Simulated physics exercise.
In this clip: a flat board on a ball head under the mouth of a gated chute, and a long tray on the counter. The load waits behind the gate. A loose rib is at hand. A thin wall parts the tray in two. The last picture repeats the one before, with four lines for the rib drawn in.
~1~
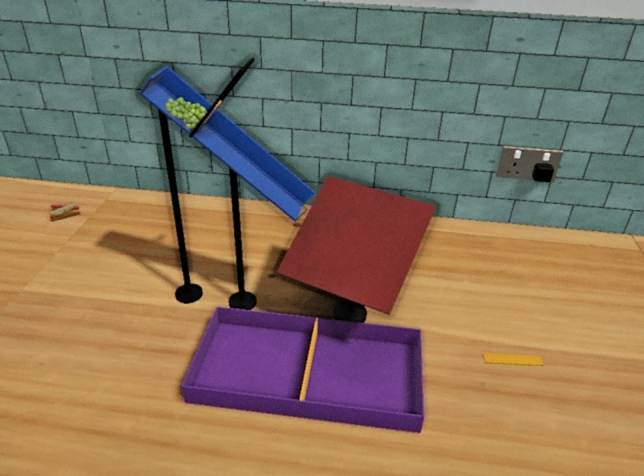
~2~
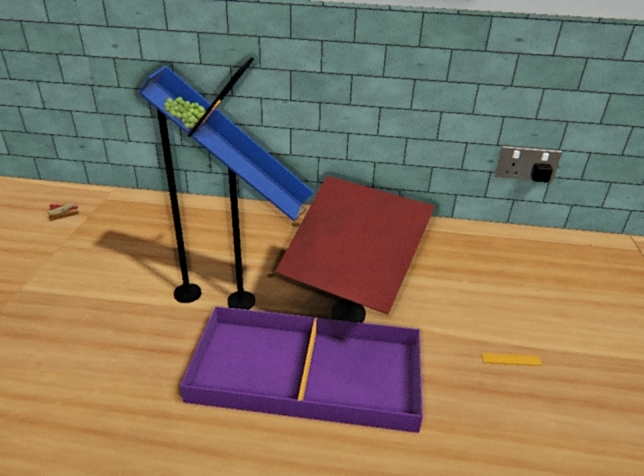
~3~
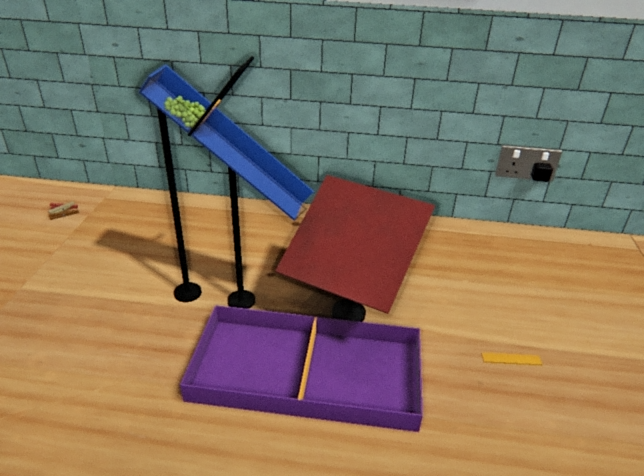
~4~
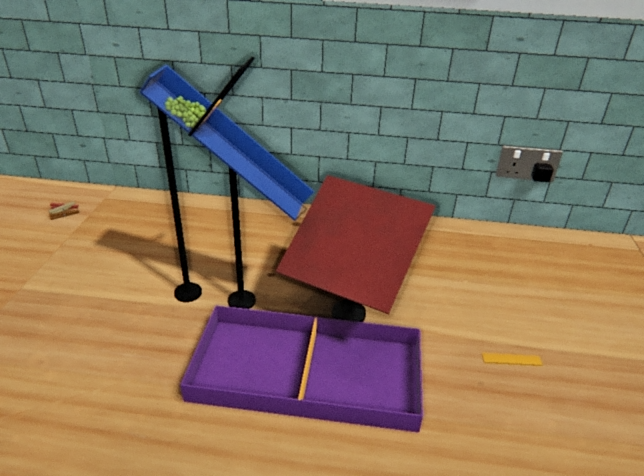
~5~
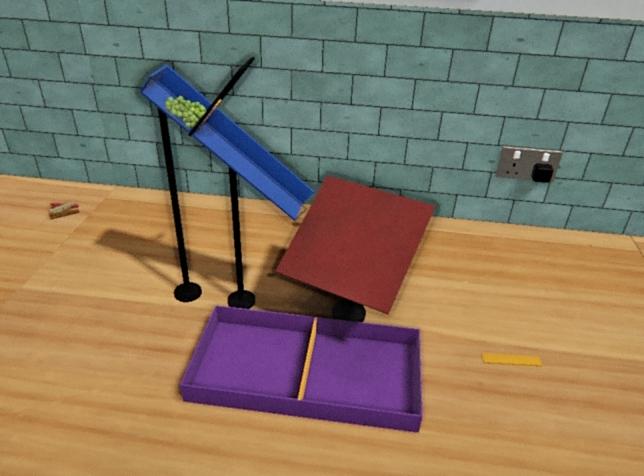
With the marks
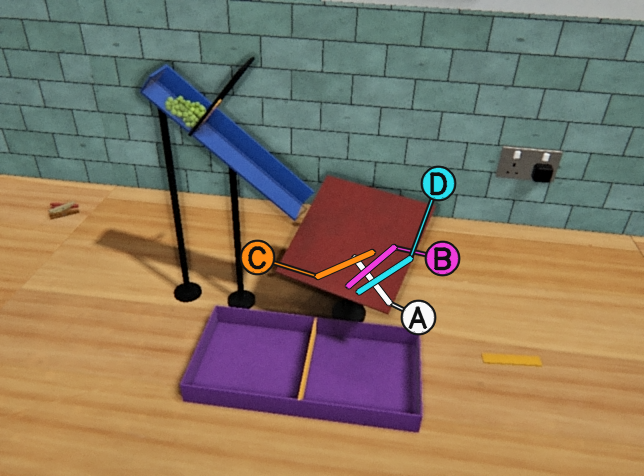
In the video, small green pieces rest behind a black gate in a sloping blue chute, above a tilted dark red board and a divided purple tray on a wooden counter; nothing visibly moves, and the gate stays shut.
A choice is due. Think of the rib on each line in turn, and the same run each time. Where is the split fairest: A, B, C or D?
Use line B.
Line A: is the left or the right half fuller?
Right.
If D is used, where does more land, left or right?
Right.
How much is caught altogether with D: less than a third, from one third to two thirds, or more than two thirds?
It is more than two thirds.
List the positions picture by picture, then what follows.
Load behind the gate (190, 114), dried peas; lip of the chute (299, 213), sloping fairly steeply, in the first frame.
Middle of the board (355, 239), tilted fairly steeply; middle of its low edge (329, 292); of its high edge (378, 190), in the second frame.
Front corners of the tray (181, 385) and (422, 415); front end of its middle wall (299, 400); gate still shut (212, 108), in the third frame.
Middle of the load (190, 112); lip (299, 212), in the fourth frame.
Middle of the load (190, 112); lip (299, 212), in the fifth frame.
On the marked copy, line A from (354, 257) to (389, 302); line B from (394, 247) to (348, 285); line C from (372, 252) to (317, 276); line D from (410, 258) to (359, 291).
Choosing A, of what is caught, roughly a quarter in the left half, the larger part in the right.
Choosing B, of what is caught, roughly half in the left half, roughly half in the right.
Choosing C, of what is caught, the larger part in the left half, roughly a quarter in the right.
Choosing D, of what is caught, about a tenth in the left half, the larger part in the right.
